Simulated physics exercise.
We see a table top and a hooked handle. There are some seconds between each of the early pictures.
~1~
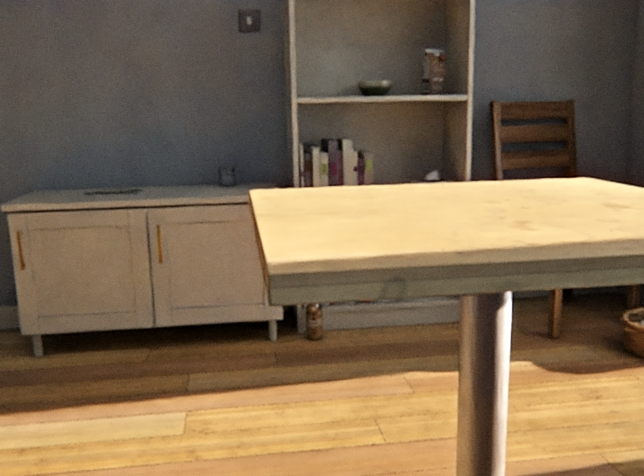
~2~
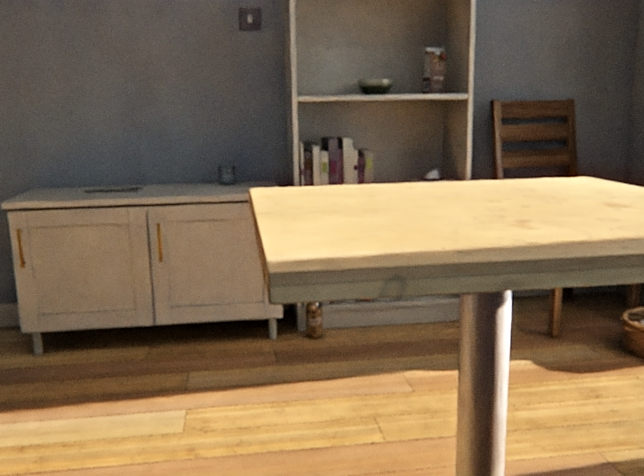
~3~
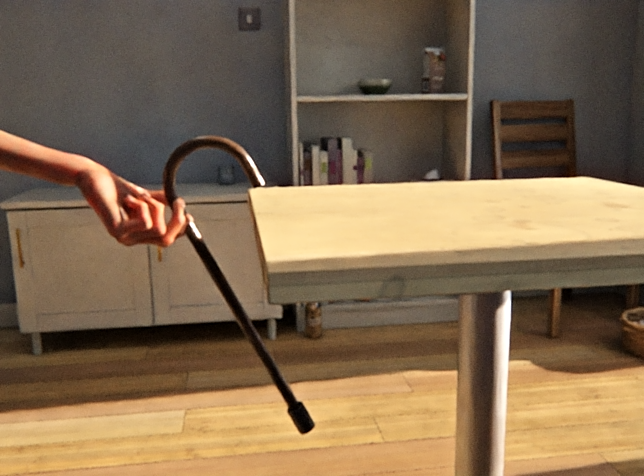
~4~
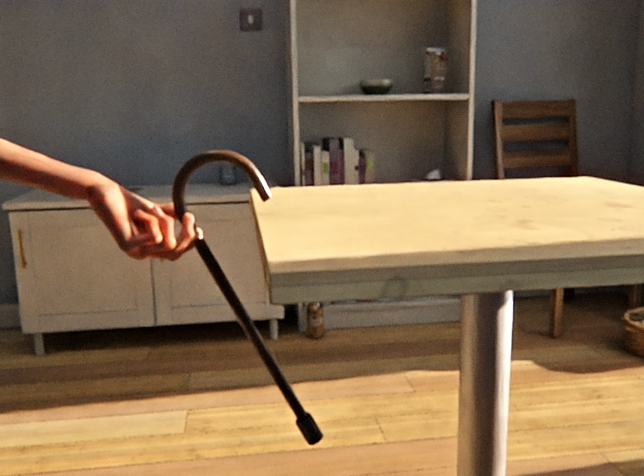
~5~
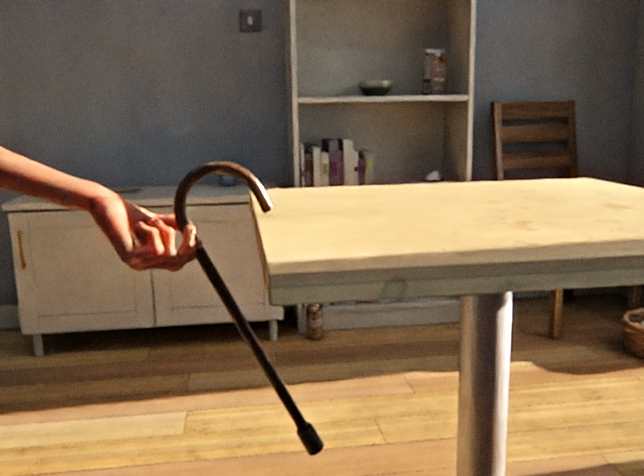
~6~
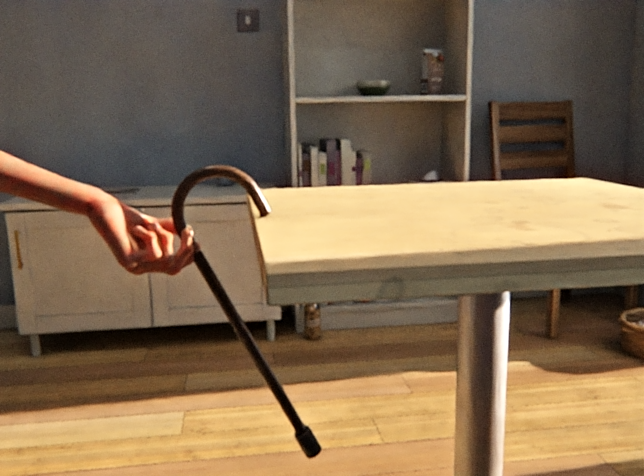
In a sunlit room, a hand brings a brown cane to the table's left edge.
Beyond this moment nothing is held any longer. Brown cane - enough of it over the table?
Stays up.
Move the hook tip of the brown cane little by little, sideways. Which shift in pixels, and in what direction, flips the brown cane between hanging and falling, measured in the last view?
About 12 pixels left.
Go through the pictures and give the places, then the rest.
In the first picture, table (488, 219).
In the second picture, table (488, 217).
In the third picture, still on the way; brown cane (266, 284); table (487, 218).
In the fourth picture, still on the way; brown cane (275, 297); table (489, 218).
In the fifth picture, still on the way; brown cane (276, 307); table (489, 219).
In the sixth picture, in place, still held; brown cane (274, 310); table (486, 219).
Then, 0.28 s past the last view, brown cane at rest near (273, 311).
Then, 0.56 s past the last view, brown cane at rest near (271, 311).
Finally, the brown cane hangs from the table, near (274, 311).
